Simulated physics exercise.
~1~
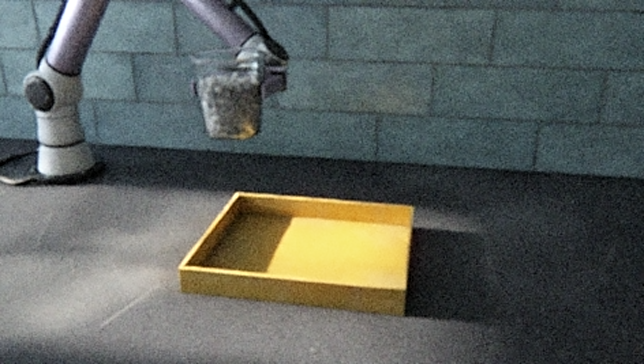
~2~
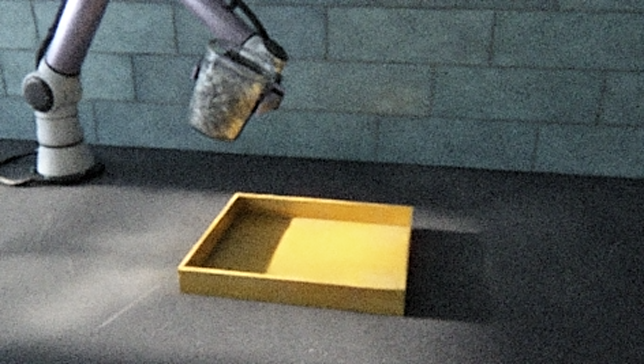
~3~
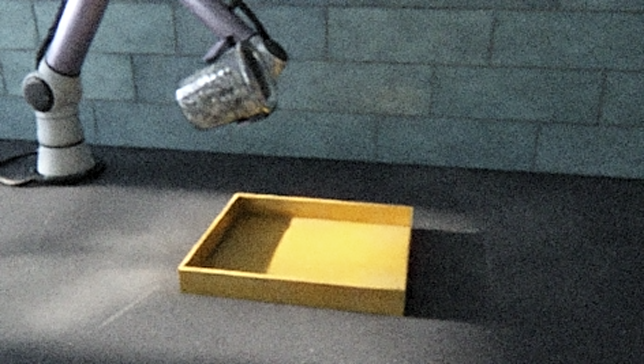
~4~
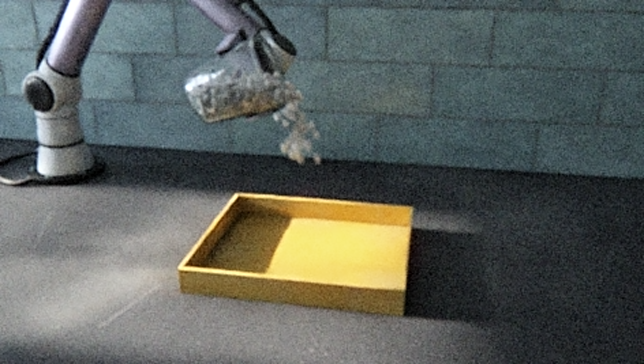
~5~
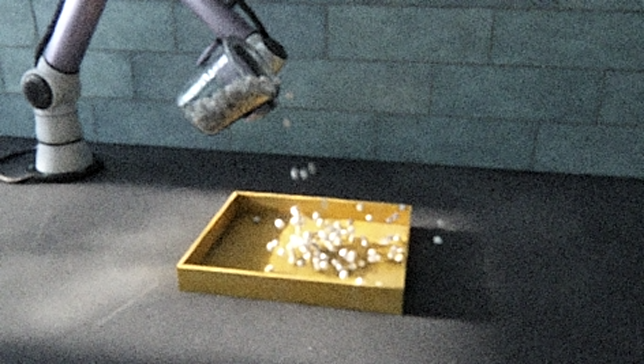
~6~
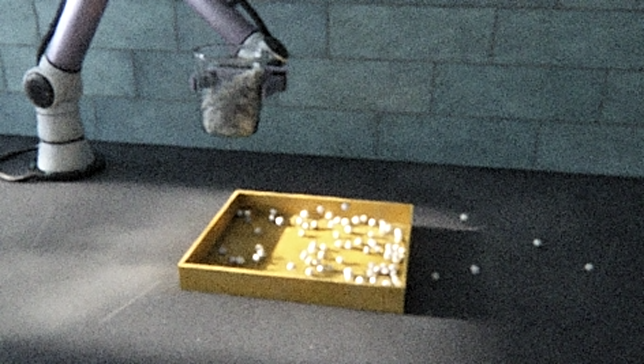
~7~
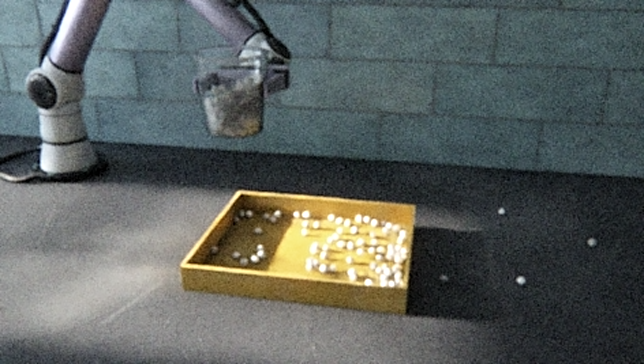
The clip shows a robotic arm tilting a clear beaker of small pale beads above a yellow tray, spilling some of them, then turning it upright again. Beads lie scattered in the tray, a few rest on the dark table to the right, and many remain in the beaker.
